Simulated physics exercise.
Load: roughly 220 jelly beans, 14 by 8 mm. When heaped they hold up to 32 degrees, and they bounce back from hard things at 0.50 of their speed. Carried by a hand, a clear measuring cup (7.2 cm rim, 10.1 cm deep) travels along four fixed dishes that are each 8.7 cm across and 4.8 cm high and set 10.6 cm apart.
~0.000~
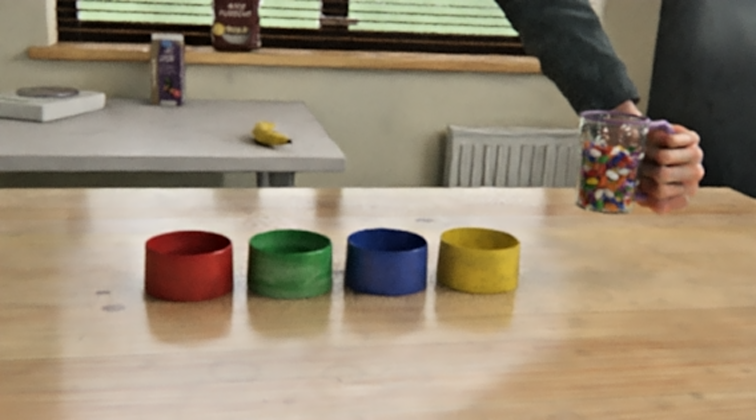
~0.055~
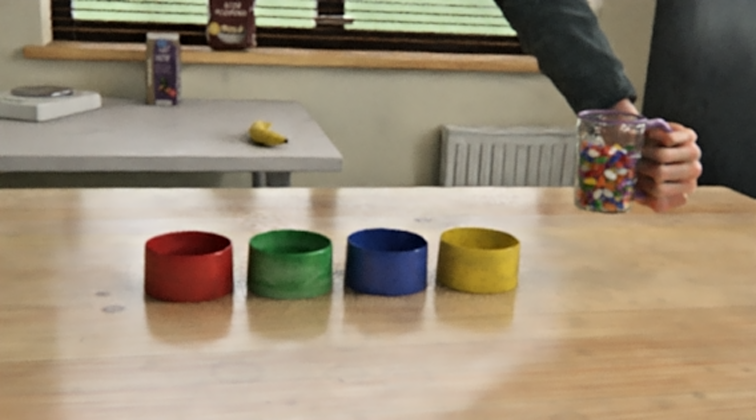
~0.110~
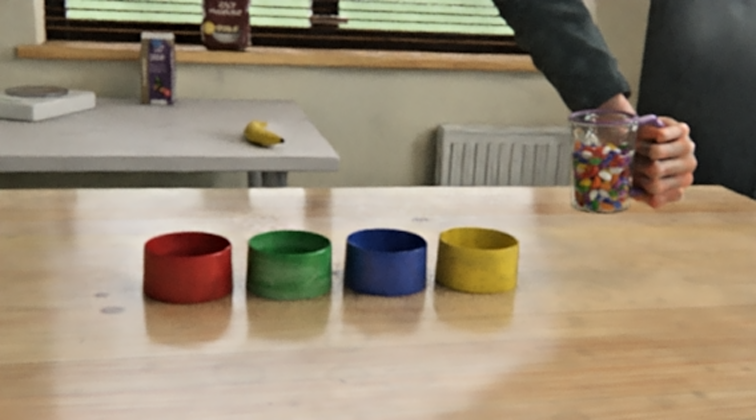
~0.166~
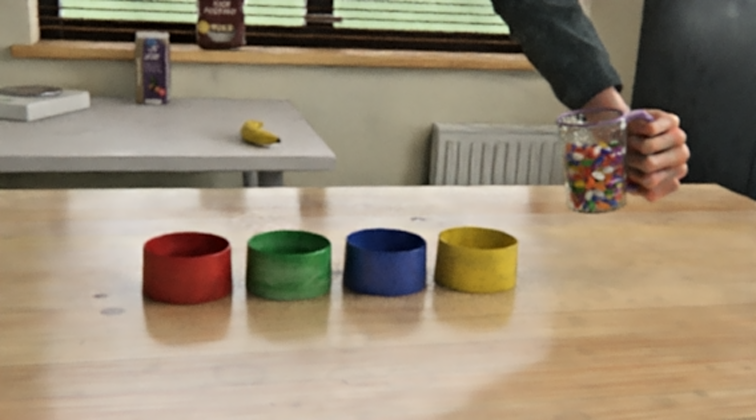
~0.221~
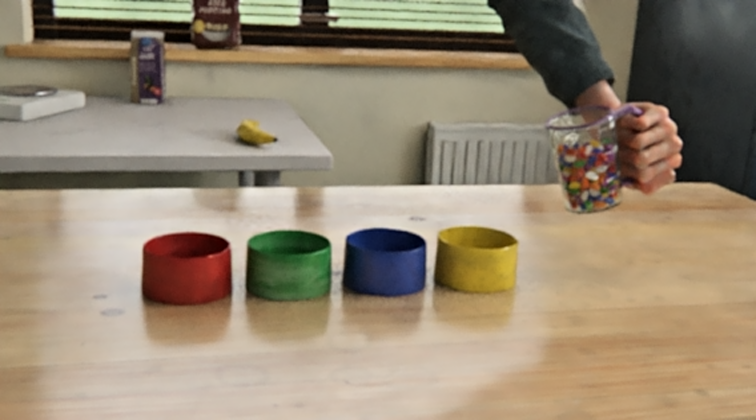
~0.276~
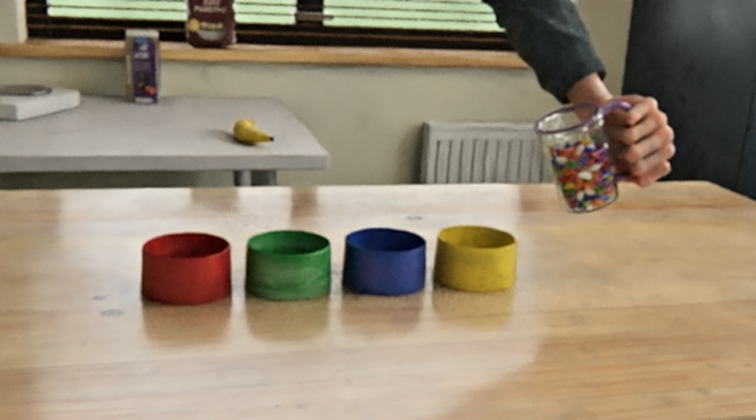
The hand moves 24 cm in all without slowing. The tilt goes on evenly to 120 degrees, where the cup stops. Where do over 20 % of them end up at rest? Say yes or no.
Red: No, blue: Yes, green: No, yellow: No, counter: No.
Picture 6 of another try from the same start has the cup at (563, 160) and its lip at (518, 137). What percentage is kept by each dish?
Red: 0 / blue: 40 / green: 10 / yellow: 0.
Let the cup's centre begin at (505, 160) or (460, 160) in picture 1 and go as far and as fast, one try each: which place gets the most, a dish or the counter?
The biggest share goes to green on the first try and red on the second.
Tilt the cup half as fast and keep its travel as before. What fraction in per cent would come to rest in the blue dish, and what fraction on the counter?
In that case I'd put blue at 30 and the counter at 60.
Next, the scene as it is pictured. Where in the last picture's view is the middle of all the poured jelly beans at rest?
I'd say roughly (380, 262).
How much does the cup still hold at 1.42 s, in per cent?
15 %.
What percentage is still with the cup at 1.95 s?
Roughly 0 in a hundred.
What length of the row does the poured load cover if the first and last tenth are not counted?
Roughly 6 centimetres.
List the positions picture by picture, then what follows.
In the first picture, cup at (609, 162), tilt 0 degrees, lip at (585, 117), moved 0.0 cm; middle of the pieces at (613, 176); yellow dish at (480, 239); blue dish at (388, 240); green dish at (291, 242); red dish at (189, 243).
In the second picture, cup at (607, 162), tilt 1 degrees, lip at (582, 118), moved 0.2 cm; middle of the pieces at (611, 175).
In the third picture, cup at (601, 162), tilt 5 degrees, lip at (573, 120), moved 0.7 cm; middle of the pieces at (606, 175).
In the fourth picture, cup at (594, 161), tilt 11 degrees, lip at (561, 123), moved 1.5 cm; middle of the pieces at (600, 174).
In the fifth picture, cup at (587, 160), tilt 17 degrees, lip at (550, 127), moved 2.3 cm; middle of the pieces at (594, 172).
In the sixth picture, cup at (579, 160), tilt 23 degrees, lip at (539, 131), moved 3.0 cm; middle of the pieces at (588, 171); yellow dish at (477, 237); blue dish at (386, 240); green dish at (289, 243); red dish at (187, 246). The cup turns about 105 degrees a second and travels 14 cm a second.
Then, at 0.96 s, tilt 96 degrees; cup holds 100 %.
After 1.42 s, tilt 120 degrees; cup holds 15 %, blue 75 %.
After 1.95 s, tilt 120 degrees; cup holds 0 %, blue 90 %.
At rest (2.2 s), red 0 %, blue 90 %, green 0 %, yellow 0 %, counter 10 %.
